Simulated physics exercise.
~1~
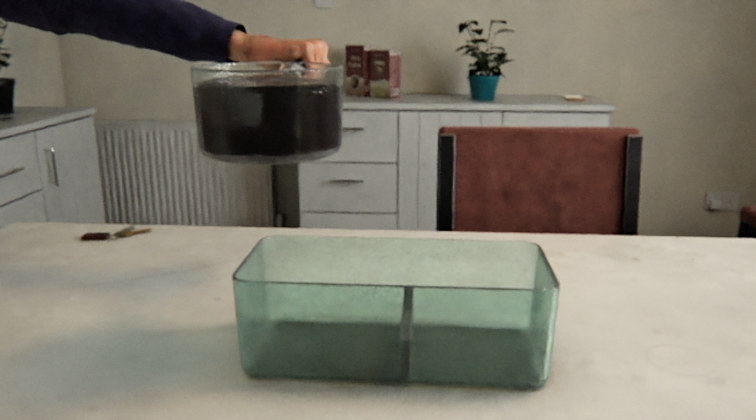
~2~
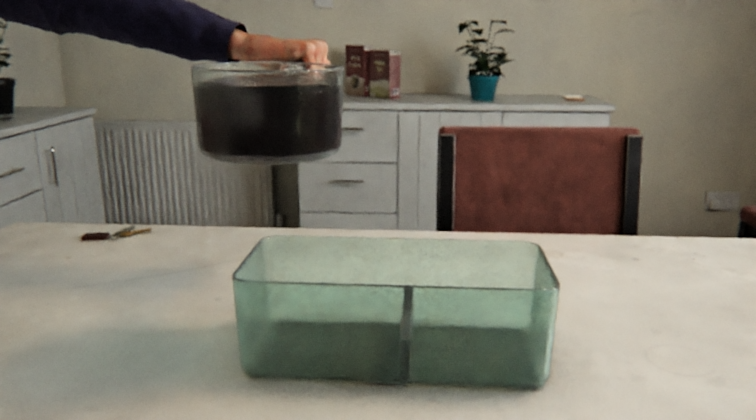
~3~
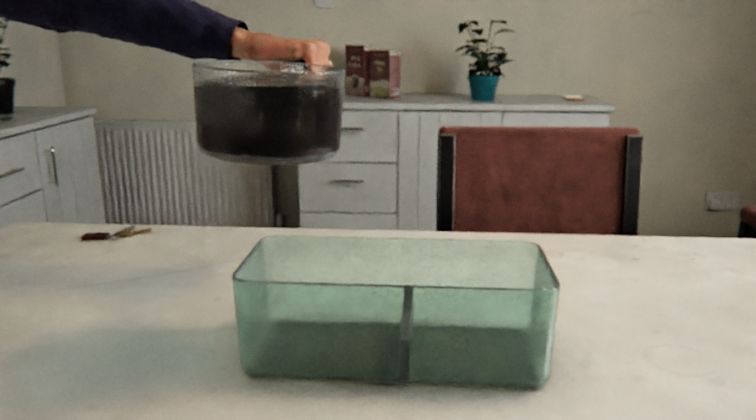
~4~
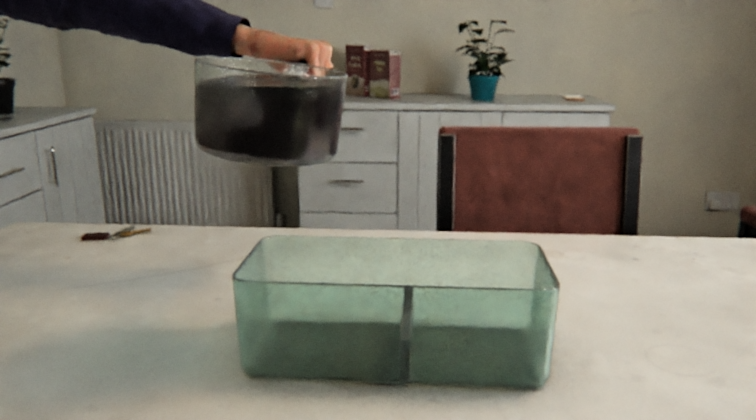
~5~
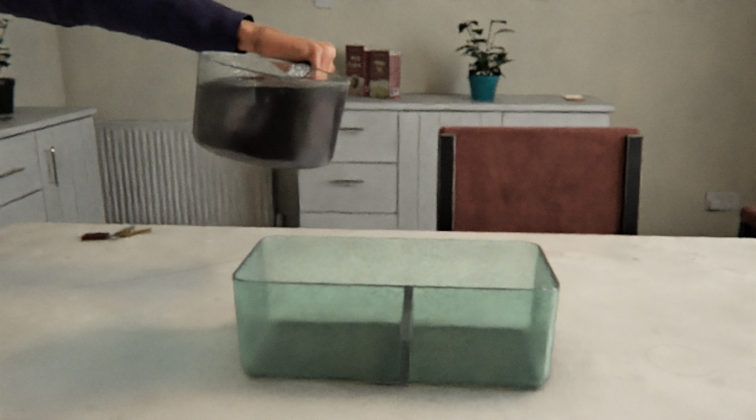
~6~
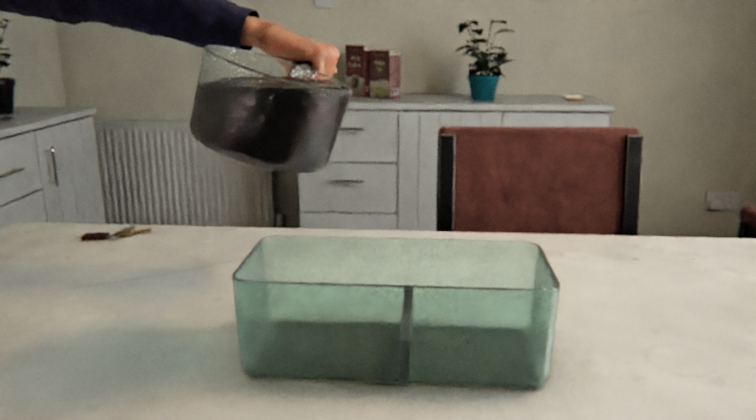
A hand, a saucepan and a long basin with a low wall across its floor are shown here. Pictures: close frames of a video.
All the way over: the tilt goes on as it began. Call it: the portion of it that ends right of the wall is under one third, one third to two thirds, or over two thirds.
One third to two thirds.
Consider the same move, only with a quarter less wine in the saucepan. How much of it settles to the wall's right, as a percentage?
Some 35 parts in a hundred.
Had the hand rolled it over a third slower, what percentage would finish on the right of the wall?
It comes to some 60 per cent.
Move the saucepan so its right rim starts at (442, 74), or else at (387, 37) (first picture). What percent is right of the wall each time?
First try: Near 75 percent; second try: Near 85 percent.
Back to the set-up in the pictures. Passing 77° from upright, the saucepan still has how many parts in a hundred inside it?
About 55 %.
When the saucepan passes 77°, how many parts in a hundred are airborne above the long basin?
35 %.
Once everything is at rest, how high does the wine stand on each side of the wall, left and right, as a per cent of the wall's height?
The left reads 50 in a hundred and the right 60 in a hundred.
A moment on, the saucepan is tipped on its side and 53 per cent is still to pour, 2 is left of the wall and 8 right of it.
Next, the saucepan is tipped right over and 11 per cent is still to pour, 25 is left of the wall and 52 right of it.
Then the saucepan is tipped right over and 1 per cent is still to pour, 43 is left of the wall and 51 right of it.
Later the saucepan is tipped right over and 0 per cent is still to pour, 47 is left of the wall and 51 right of it.
At rest 47 per cent lies left of the wall, 51 right of it and 2 outside.
